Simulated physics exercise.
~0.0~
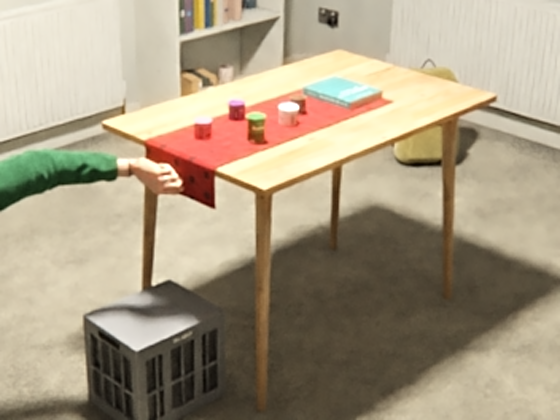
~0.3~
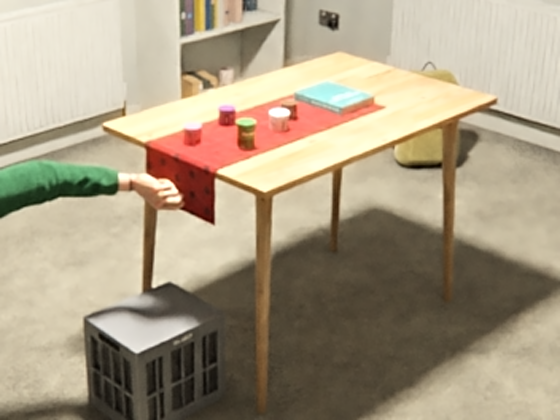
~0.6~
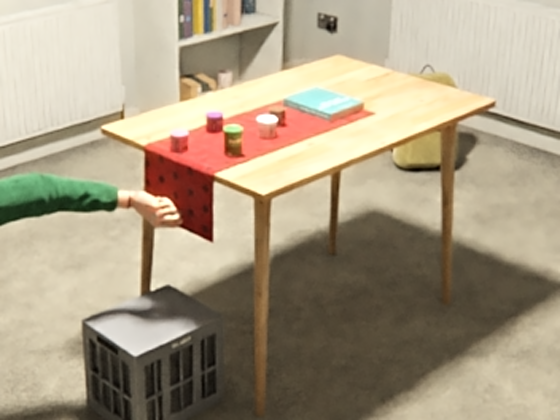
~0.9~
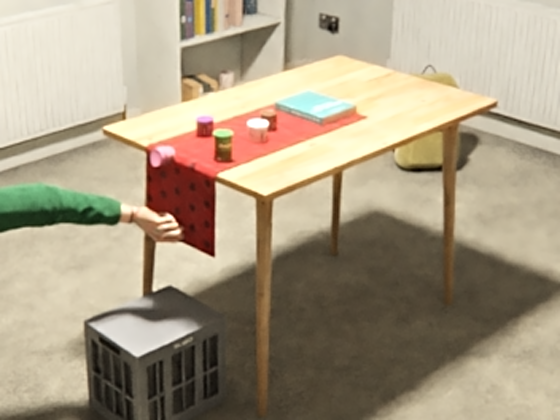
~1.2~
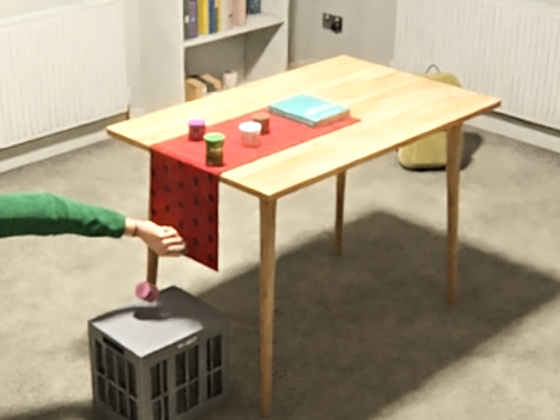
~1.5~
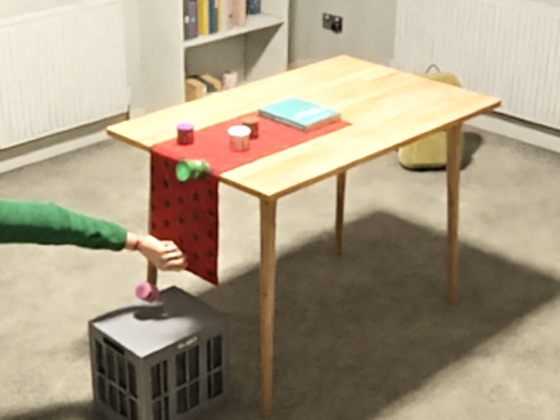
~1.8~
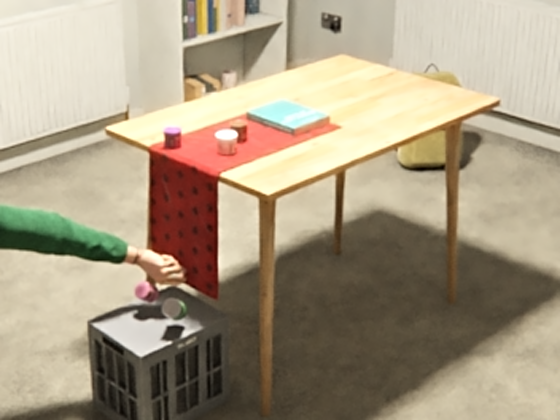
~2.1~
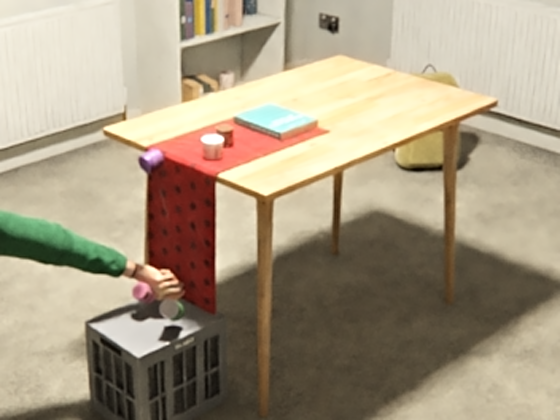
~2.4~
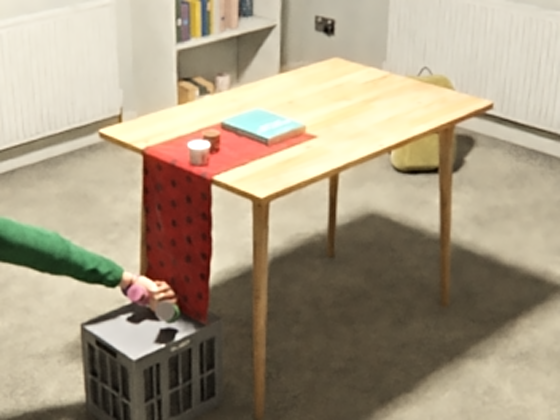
At the start, a green-sleeved hand grips the hanging end of a red runner on a wooden table, with small pots, a green can and a blue book resting on it. The hand draws the cloth steadily down toward a grey crate, and everything slides toward the edge. The pink pot tips over first and drops onto the crate. The green can topples next and lands beside it, followed by the purple pot. Finally, the hem reaches the crate, three things have fallen, and the white pot, a small brownish pot and the book remain on the table.
